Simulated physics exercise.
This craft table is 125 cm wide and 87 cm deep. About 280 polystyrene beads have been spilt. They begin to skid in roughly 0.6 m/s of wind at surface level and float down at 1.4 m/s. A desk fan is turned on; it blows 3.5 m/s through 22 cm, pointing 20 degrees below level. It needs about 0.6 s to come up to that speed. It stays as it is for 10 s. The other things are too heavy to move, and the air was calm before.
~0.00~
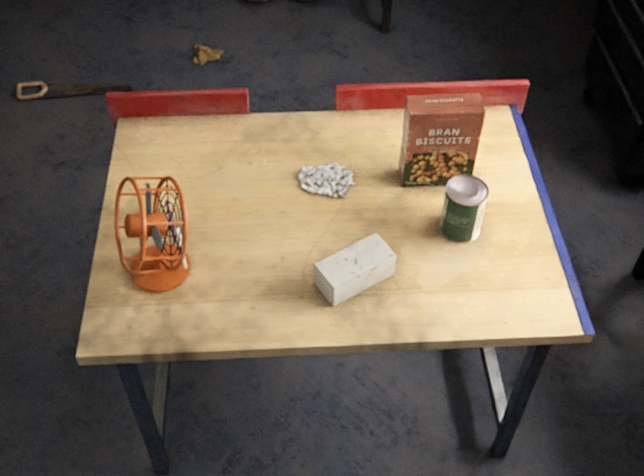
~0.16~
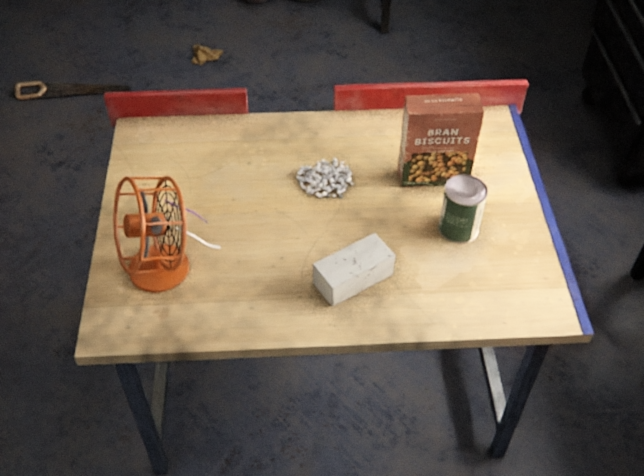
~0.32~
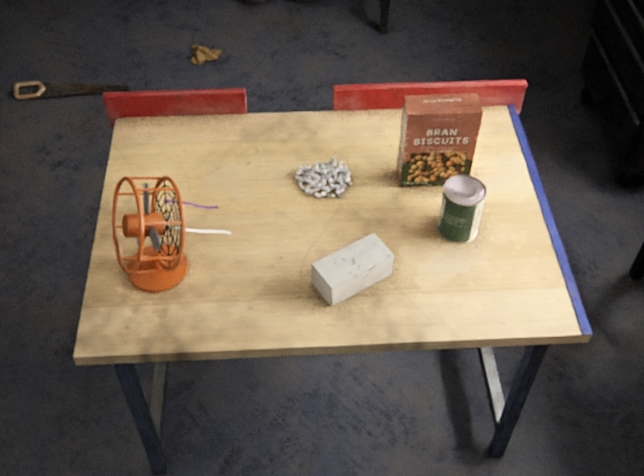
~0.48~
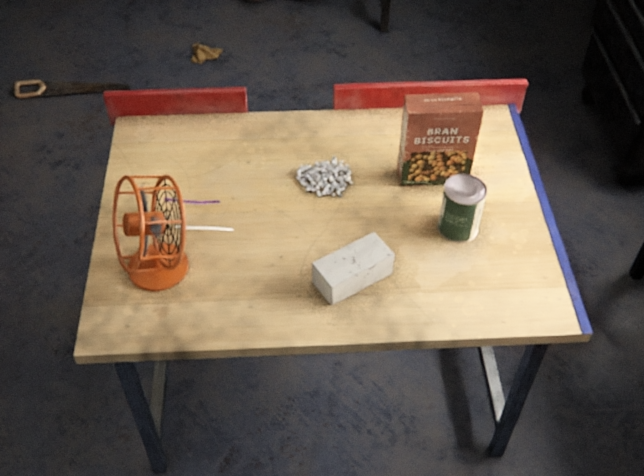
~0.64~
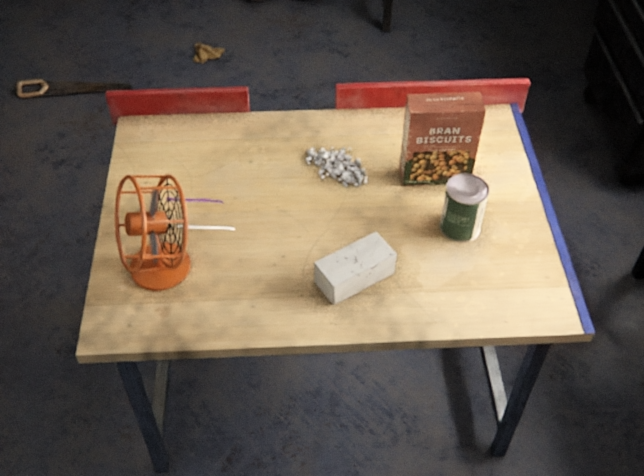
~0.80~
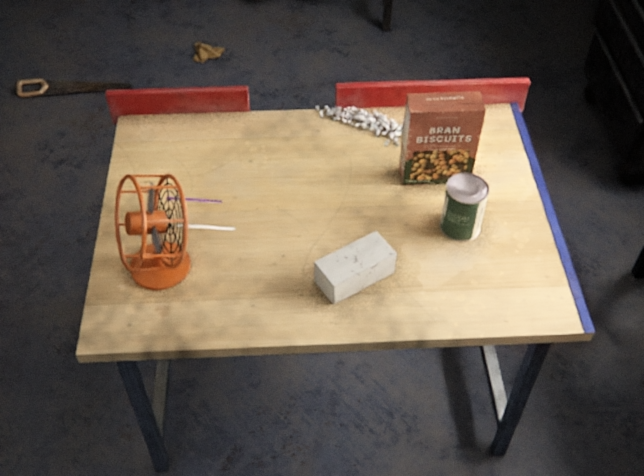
The clip opens on a wooden table holding an orange desk fan, a pile of pale beads, a white block, a can and a bran biscuits box. Ribbons stream out from the fan while the beads stay put, then the beads shift right and slide toward the back edge, stretching out behind the box.
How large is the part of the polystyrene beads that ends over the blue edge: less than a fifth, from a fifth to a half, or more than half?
The share over the blue edge is above half.
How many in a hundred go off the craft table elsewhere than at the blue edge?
Some 10 per cent.
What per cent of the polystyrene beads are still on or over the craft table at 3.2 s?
Near 0 %.
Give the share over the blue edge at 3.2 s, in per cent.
Some 90 per cent.
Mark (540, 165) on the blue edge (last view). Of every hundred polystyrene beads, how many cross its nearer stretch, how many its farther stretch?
About 0 % nearer and 90 % farther.
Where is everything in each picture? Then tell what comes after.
The middle of the polystyrene beads is near (328, 179), none has stirred yet and the mouth of the desk fan is at (150, 225), in the first picture.
The middle of the polystyrene beads is near (327, 178), none has stirred yet and the blue edge is centred on (550, 204), in the second picture.
The middle of the polystyrene beads is near (326, 178), none has stirred yet, the top of a carton is at (443, 103) and the top of a block is at (353, 259), in the third picture.
The middle of the polystyrene beads is near (327, 177) and none has stirred yet, in the fourth picture.
The middle of the polystyrene beads is near (340, 166), the farthest in sight from the desk fan is at (350, 149) and about 90 % have left their places, in the fifth picture.
The middle of the polystyrene beads is near (373, 120), the farthest in sight from the desk fan is at (402, 126) and all have left their places, in the sixth picture.
After 2.0 s, 3 % are on the move or not yet settled, 88 % are over the blue edge.
After 3.2 s, 0 % are on the move or not yet settled, 90 % are over the blue edge.
After 5.5 s, 0 % are on the move or not yet settled, 90 % are over the blue edge.
After 10.0 s, at the end, 90 % are over the blue edge.
